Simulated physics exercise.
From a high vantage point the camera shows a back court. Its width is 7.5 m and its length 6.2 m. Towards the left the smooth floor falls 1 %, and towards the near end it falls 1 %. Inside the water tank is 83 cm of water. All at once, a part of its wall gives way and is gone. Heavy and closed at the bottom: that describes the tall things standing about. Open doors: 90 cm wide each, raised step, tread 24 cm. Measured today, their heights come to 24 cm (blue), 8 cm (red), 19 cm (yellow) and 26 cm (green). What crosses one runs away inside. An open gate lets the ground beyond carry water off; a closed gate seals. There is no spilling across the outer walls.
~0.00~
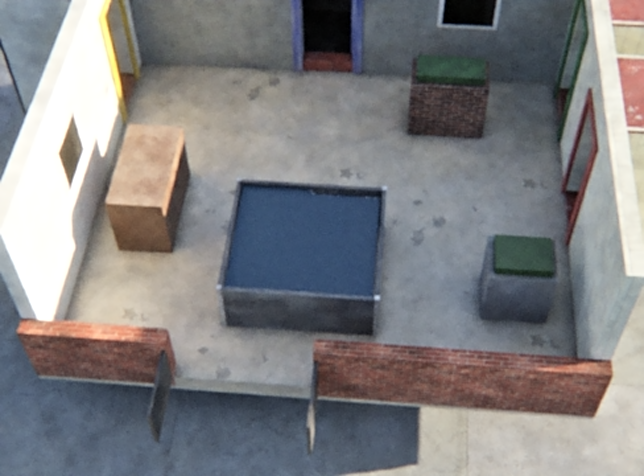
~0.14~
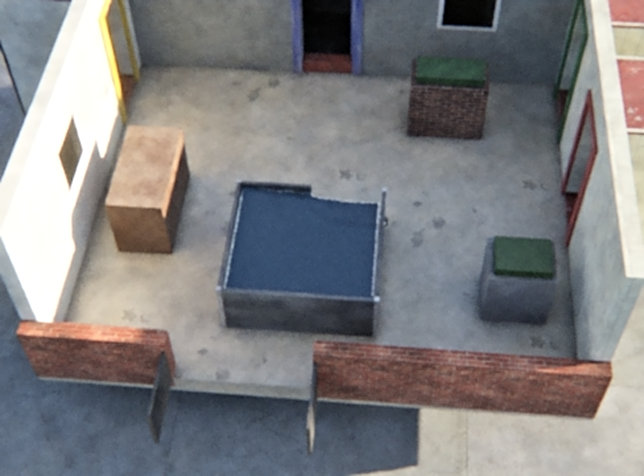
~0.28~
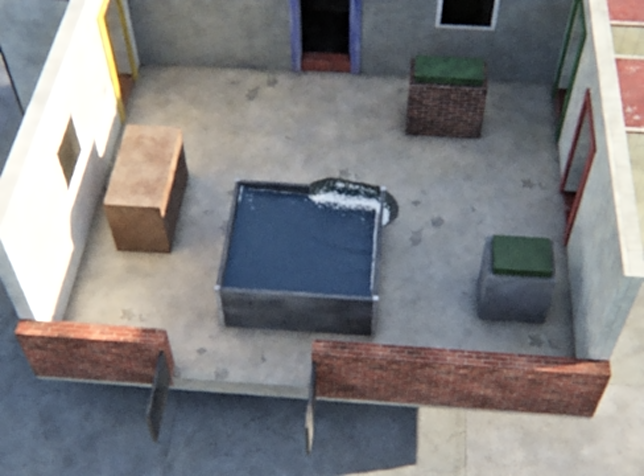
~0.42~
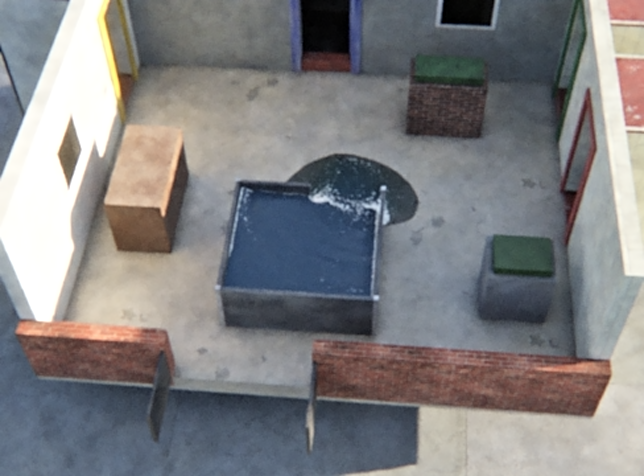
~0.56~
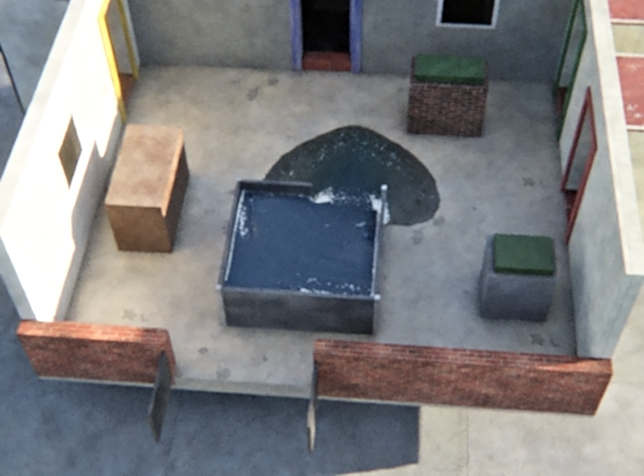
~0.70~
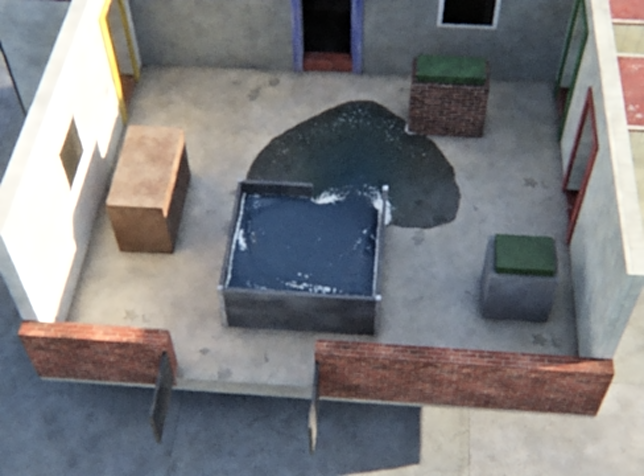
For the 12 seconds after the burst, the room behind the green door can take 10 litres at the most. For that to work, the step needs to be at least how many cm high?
At least about 18 cm high.
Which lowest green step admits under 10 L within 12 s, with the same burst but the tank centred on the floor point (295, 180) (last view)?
A height near 28 cm.
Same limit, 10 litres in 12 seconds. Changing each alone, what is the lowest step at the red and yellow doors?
Roughly 8.5 cm for the red door and roughly 20 cm for the yellow door.
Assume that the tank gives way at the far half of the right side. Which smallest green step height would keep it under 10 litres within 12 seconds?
If so: Around 15 cm.
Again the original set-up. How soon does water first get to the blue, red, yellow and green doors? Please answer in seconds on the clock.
The blue door at 1.0 s, the red door at 2.2 s, the yellow door at 2.8 s, the green door at 1.8 s.
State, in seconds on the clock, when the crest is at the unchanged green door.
3.2 s.
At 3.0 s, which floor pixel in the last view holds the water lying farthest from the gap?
At about (141, 66).
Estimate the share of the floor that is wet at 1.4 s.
Close to 30 per cent of it is wet.
After 1.4 s water covers 30 % of the floor, deepest (42 cm) near (356, 215); it has not reached the green door.
After 3.0 s water covers 45 % of the floor, deepest (30 cm) near (141, 66); 22 cm at the green door, 0 litres in over its 26 cm step.
After 12.0 s water covers 100 % of the floor, deepest (16 cm) near (57, 355); 3 cm at the green door, 0 litres in over its 26 cm step.
At the green door as built, the water arrived by 1.9 s and peaked near 22 cm at 3.2 s.
Run again over the same 12 s with other heights there, 24 litres in over 15 cm, 3 litres over 20 cm. The limit of 10 litres is kept from about 18 cm up.
